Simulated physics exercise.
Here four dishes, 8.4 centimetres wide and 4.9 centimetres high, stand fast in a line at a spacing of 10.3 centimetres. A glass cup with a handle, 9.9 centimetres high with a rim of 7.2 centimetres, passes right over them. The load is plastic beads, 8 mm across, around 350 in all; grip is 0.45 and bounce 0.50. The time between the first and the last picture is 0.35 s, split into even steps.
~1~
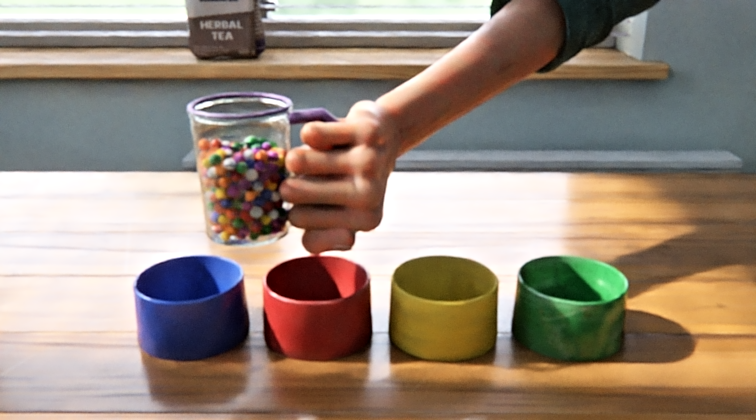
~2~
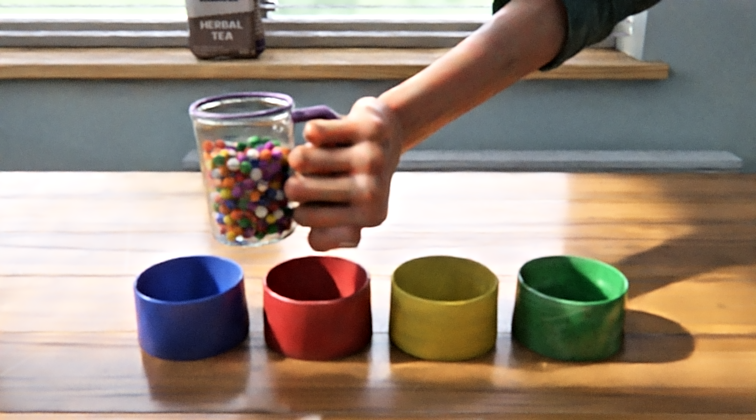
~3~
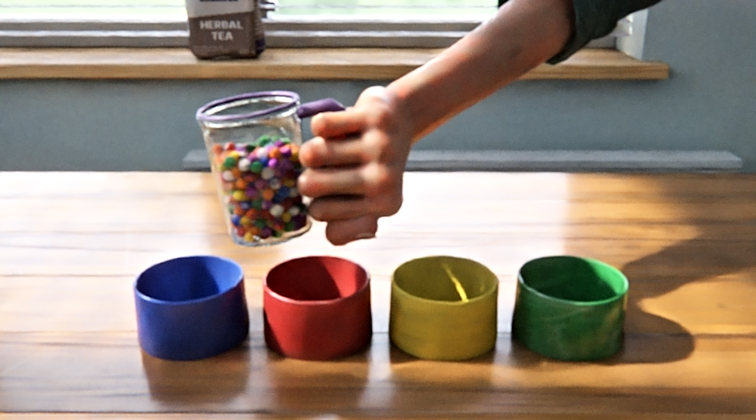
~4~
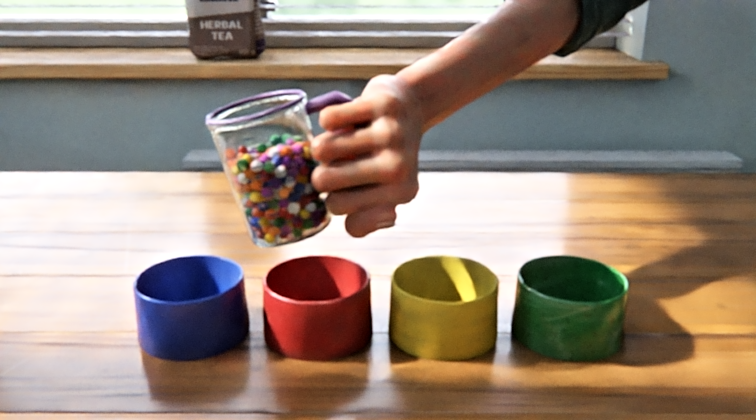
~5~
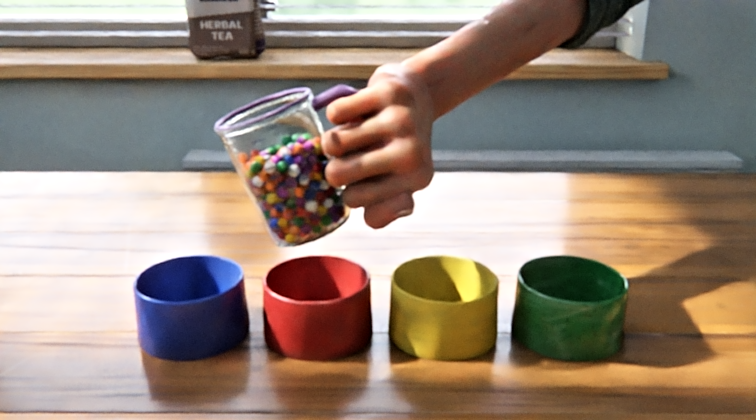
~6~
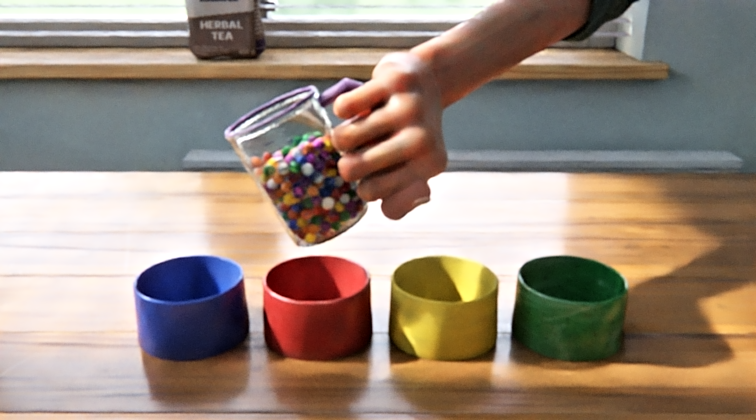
On a sunlit wooden table by a window, a hand held a clear cup of colorful beads above four bowls, blue, red, yellow and green, and moved it slightly right while tilting it left.
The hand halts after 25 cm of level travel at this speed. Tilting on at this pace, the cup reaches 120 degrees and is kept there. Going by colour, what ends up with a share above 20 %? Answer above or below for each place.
Red: Below, blue: Below, green: Below, yellow: Above, counter: Below.
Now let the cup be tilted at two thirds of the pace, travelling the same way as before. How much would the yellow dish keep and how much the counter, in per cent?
The yellow dish 70, the counter 30.
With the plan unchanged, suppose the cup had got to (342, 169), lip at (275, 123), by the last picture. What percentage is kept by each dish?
Red: 0 / blue: 0 / green: 0 / yellow: 70.
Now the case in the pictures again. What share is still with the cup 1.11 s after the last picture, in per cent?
Close to 50 % of the load.
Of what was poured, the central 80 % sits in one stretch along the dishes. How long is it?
It spans about 6 centimetres along the dishes.
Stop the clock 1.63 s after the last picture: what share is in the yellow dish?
Close to 85 percent of the load.
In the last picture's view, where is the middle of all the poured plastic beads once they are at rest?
Near (443, 306).
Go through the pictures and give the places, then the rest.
The first picture shows cup at (245, 169), tilt 0 degrees, lip at (192, 105), moved 0.0 cm; middle of the pieces at (244, 190); blue dish at (189, 278); red dish at (317, 278); yellow dish at (445, 278); green dish at (572, 278).
The second picture shows cup at (249, 169), tilt 2 degrees, lip at (194, 107), moved 0.3 cm; middle of the pieces at (249, 190).
The third picture shows cup at (261, 169), tilt 7 degrees, lip at (201, 112), moved 1.2 cm; middle of the pieces at (263, 190).
The fourth picture shows cup at (274, 169), tilt 13 degrees, lip at (209, 118), moved 2.2 cm; middle of the pieces at (278, 190).
The fifth picture shows cup at (288, 169), tilt 19 degrees, lip at (218, 125), moved 3.3 cm; middle of the pieces at (294, 189).
The sixth picture shows cup at (302, 169), tilt 26 degrees, lip at (228, 132), moved 4.3 cm; middle of the pieces at (310, 189); blue dish at (189, 278); red dish at (317, 278); yellow dish at (445, 278); green dish at (572, 278).
Then, 0.67 s after the last picture, tilt 84 degrees; cup holds 100 %.
Then, 1.11 s after the last picture, tilt 120 degrees; cup holds 50 %, yellow 40 %.
Then, 1.63 s after the last picture, tilt 120 degrees; cup holds 0 %, yellow 85 %.
In the end, red 0 %, blue 0 %, green 0 %, yellow 85 %, counter 10 %.
